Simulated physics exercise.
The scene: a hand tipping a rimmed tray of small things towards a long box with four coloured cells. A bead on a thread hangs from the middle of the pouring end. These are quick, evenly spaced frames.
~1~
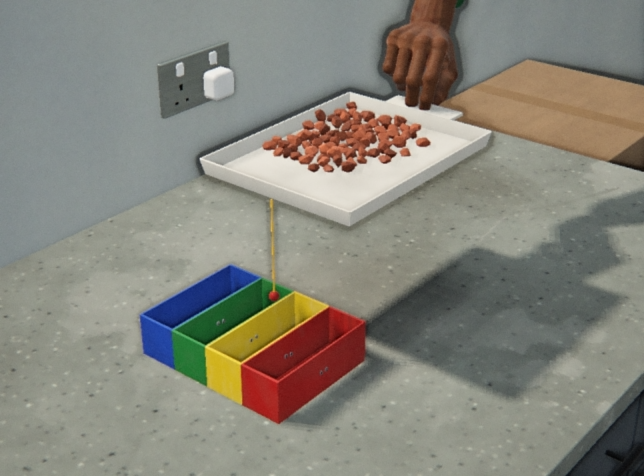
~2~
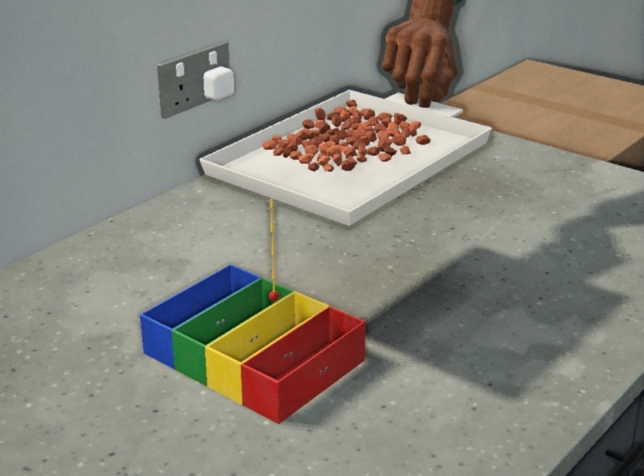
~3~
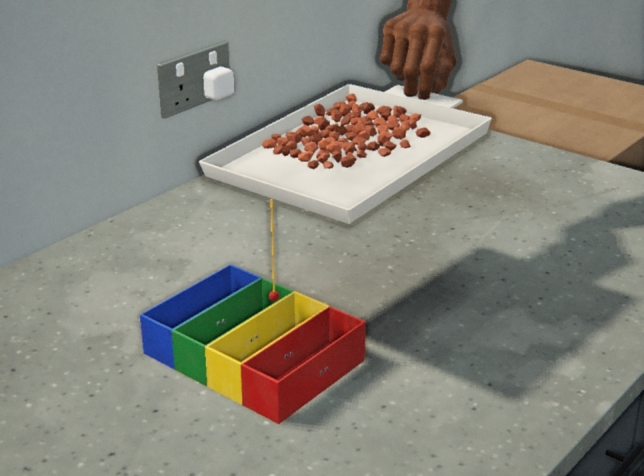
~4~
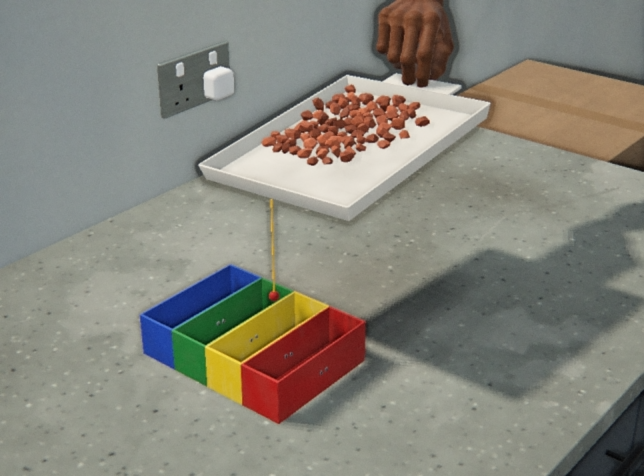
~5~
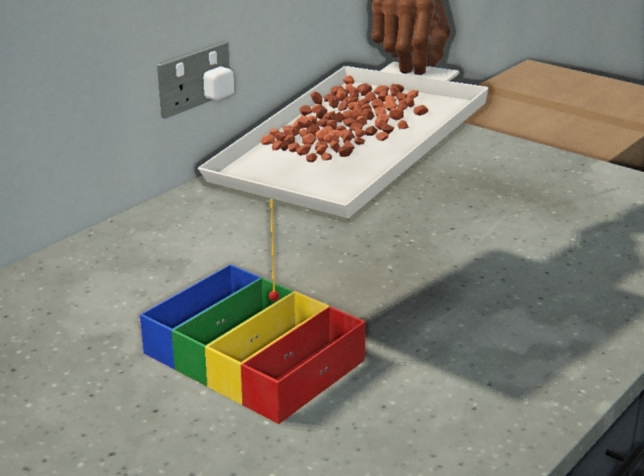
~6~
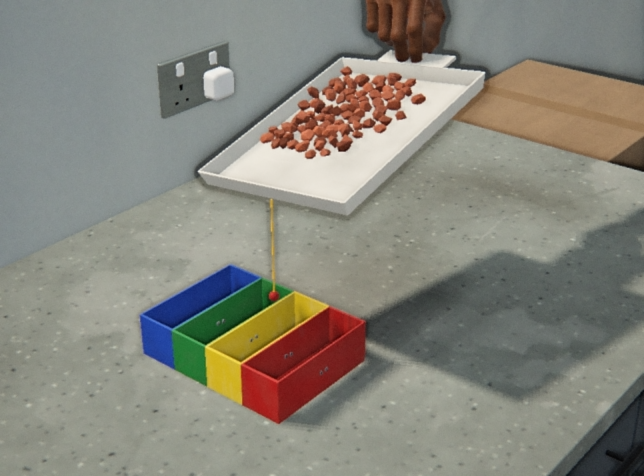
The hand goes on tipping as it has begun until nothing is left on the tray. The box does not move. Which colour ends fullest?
It favours the blue compartment.
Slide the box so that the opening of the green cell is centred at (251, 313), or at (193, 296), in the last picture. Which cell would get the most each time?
First blue, then the green one.
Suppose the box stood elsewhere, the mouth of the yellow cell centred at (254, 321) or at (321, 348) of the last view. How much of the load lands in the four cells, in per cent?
About 90 and 0 per cent.
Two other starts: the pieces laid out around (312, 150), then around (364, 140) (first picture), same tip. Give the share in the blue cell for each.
Roughly 70 per cent, and 60 per cent.
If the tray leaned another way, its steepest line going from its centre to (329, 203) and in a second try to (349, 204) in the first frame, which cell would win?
The first try: The red cell. The second: That red cell.
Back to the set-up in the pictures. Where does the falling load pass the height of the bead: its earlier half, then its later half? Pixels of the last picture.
Around (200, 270) and then (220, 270).
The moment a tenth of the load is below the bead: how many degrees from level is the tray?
Near 70 degrees.
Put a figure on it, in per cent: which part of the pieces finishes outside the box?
It comes to 30 per cent or so.
Shortly afterwards, tray tipped steeply; all but a few on the tray; only a few falling or outside the box.
Next, tray tipped right over; near a third on the tray; near a quarter in the blue cell; a little in the green cell; near a third falling or outside the box.
Some moments later, tray tipped past a quarter turn; near two thirds in the blue cell; a little in the green cell; near a quarter falling or outside the box.
In the end, tray tipped past a quarter turn; near two thirds in the blue cell; a little in the green cell; none at all in the red cell; none at all in the yellow cell; near a quarter outside the box.
